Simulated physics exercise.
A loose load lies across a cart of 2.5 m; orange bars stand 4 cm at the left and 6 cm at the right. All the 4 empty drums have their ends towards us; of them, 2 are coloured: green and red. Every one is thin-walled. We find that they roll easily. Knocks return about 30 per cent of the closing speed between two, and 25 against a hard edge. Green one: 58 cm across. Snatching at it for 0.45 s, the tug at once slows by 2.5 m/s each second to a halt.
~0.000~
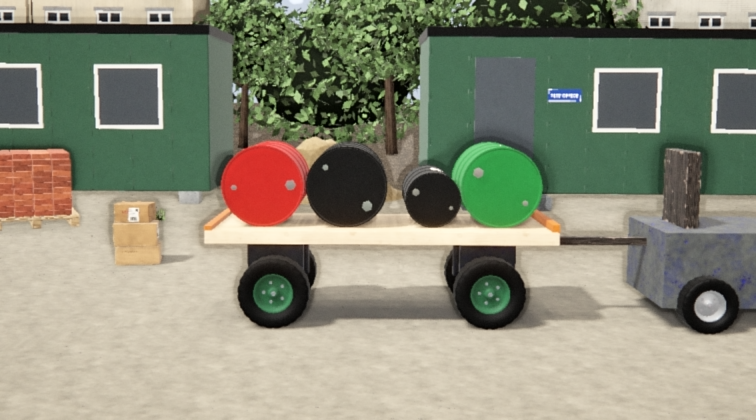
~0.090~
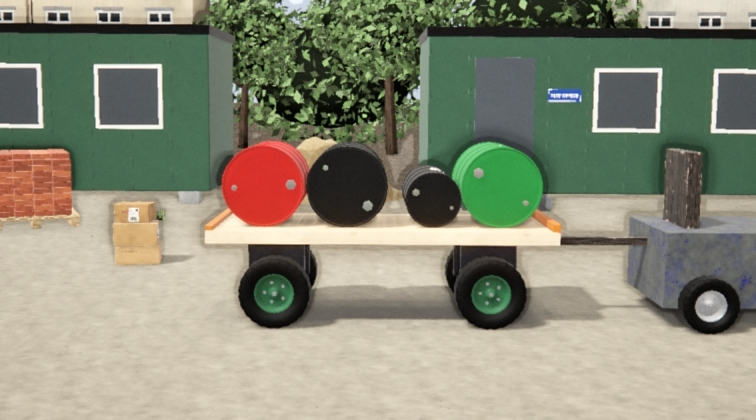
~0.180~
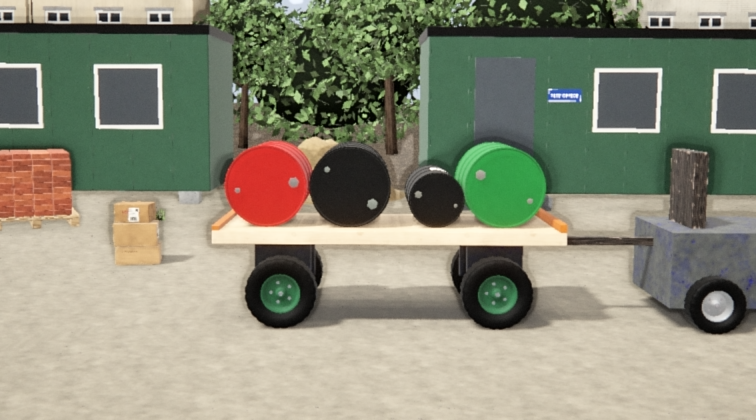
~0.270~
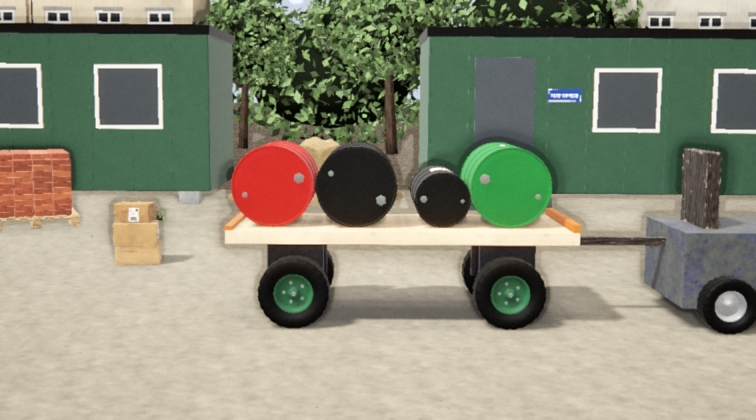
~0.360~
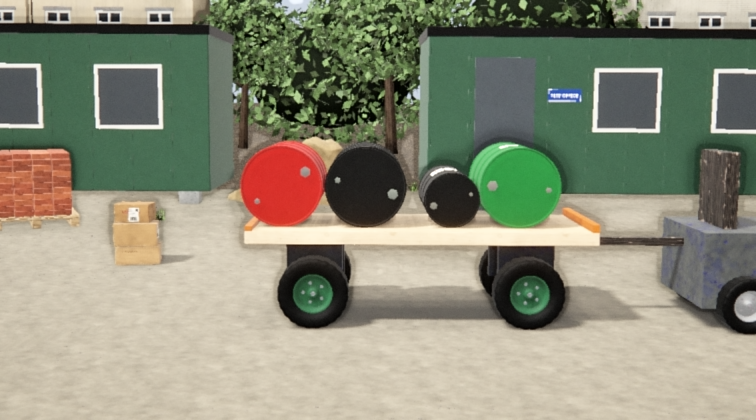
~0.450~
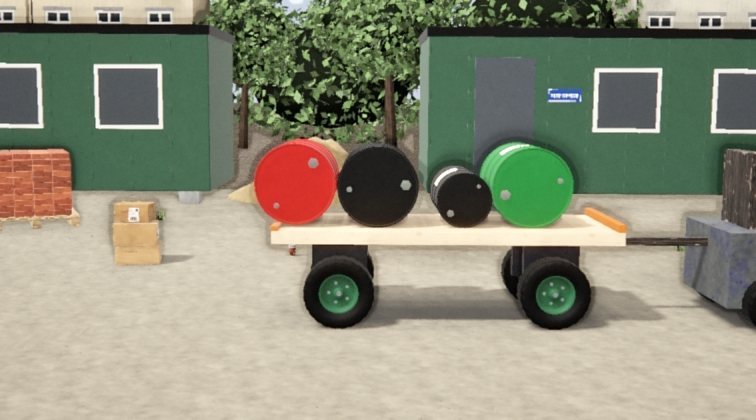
In a yard in front of green cabins, a grey tug starts pulling a flat cart carrying red, black and green drums to the right, gathering speed. The drums turn and lag behind the deck, widening the gap at the right, until the red one is at the cart's left edge.
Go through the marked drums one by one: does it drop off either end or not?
Outcome: Green does not come off; red comes off.
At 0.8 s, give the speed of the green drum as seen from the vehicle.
0.9 m/s, roughly.
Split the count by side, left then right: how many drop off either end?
Tally: Left 1 / right 0.
By 0.8 s, green is on the deck, 95 cm from the right bar, rolling left along the cart; red is over the left bar and falling; 1 over a bar so far.
By 1.0 s, green is on the deck, 110 cm from the right bar, rolling left along the cart; red is over the left bar and falling; 1 over a bar so far.
Finally (3.5 s), green is on the deck, 90 cm from the right bar; red is over the left bar and down; 1 over a bar so far.
